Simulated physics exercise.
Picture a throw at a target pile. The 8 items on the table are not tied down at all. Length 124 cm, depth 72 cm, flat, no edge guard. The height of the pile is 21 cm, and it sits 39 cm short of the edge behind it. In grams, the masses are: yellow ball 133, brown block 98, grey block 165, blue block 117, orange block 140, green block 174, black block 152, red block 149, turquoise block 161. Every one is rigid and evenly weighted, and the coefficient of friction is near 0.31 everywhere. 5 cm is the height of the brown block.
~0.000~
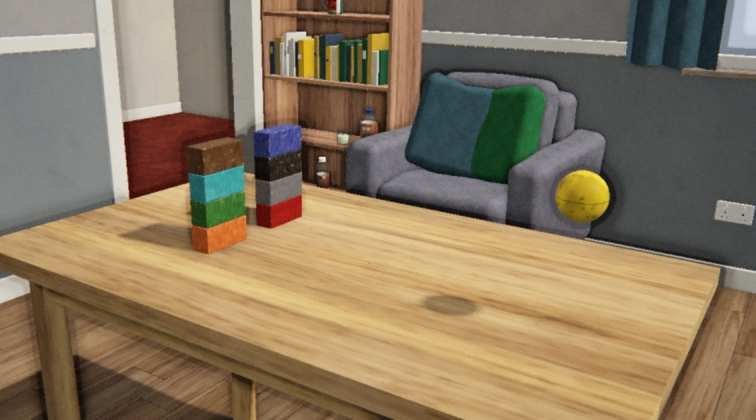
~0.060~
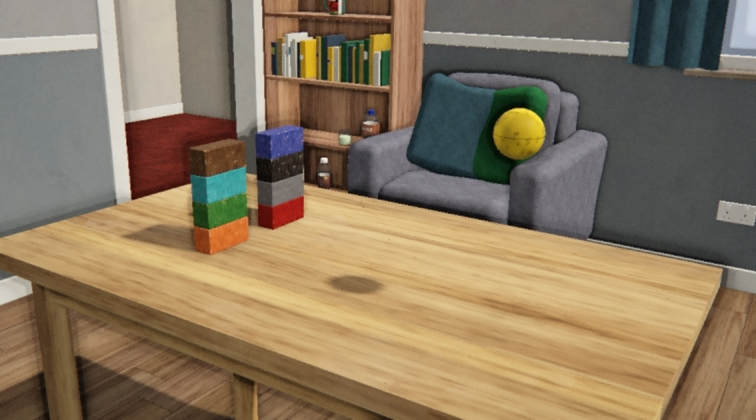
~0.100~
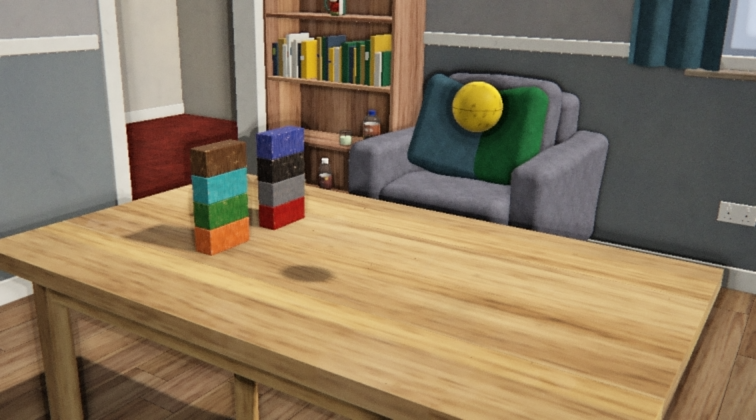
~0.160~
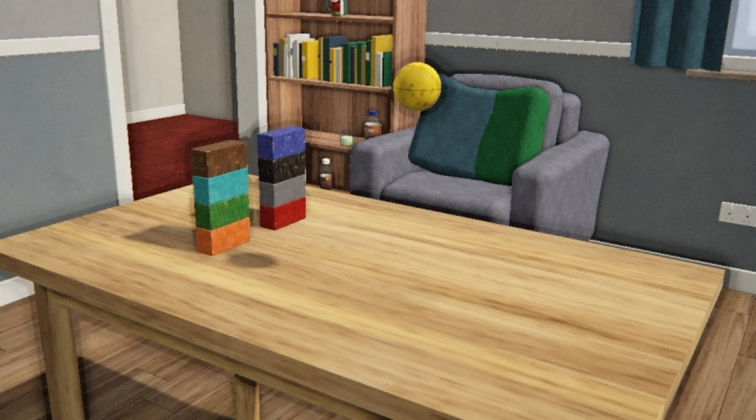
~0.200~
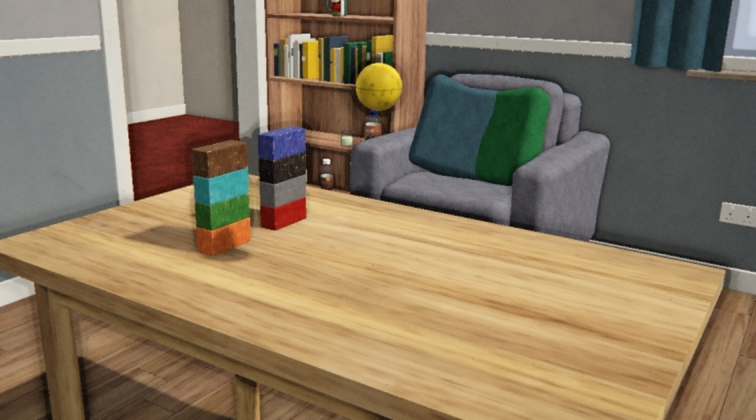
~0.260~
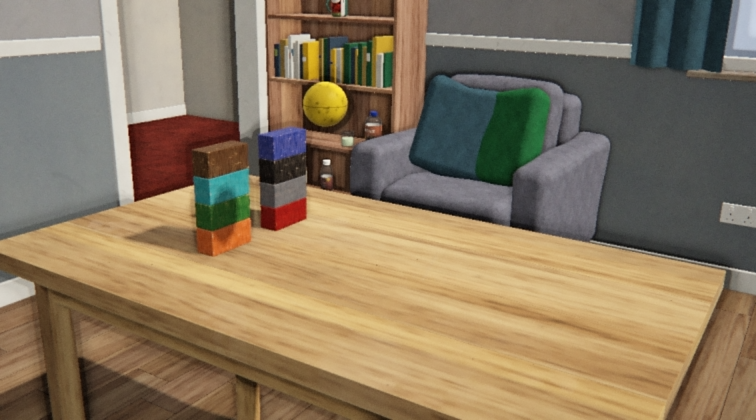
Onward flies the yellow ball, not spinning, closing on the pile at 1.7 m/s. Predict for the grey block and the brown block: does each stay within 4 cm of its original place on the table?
As I see it, the grey block does not pass the limit; the brown block goes beyond the limit.
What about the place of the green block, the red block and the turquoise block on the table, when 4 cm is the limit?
First, the green block is moved away; second, the red block stays in its position; third, the turquoise block is moved away.
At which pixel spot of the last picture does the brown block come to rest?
It comes to a stop close to (167, 219).
Around 0.46 s, yellow ball near (248, 237); brown block at 18° to upright near (206, 156); turquoise block at 18° to upright; green block at 17° to upright.
Around 0.56 s, yellow ball near (252, 238); brown block at 32° to upright near (193, 181); turquoise block at 52° to upright; green block at 52° to upright.
Around 0.66 s, yellow ball near (254, 239); brown block at 35° to upright near (180, 197); green block on its side; turquoise block on its side.
Around 0.76 s, yellow ball near (255, 239); brown block at 11° to upright near (169, 202); green block on its side; turquoise block on its side.
Finally (1.3 s), on their side or leaning hard on the table, brown block, orange block, green block and turquoise block; the other 4 still in place (within 4 cm). Final places as that camera would see them, grey block near (284, 190), brown block near (167, 219).
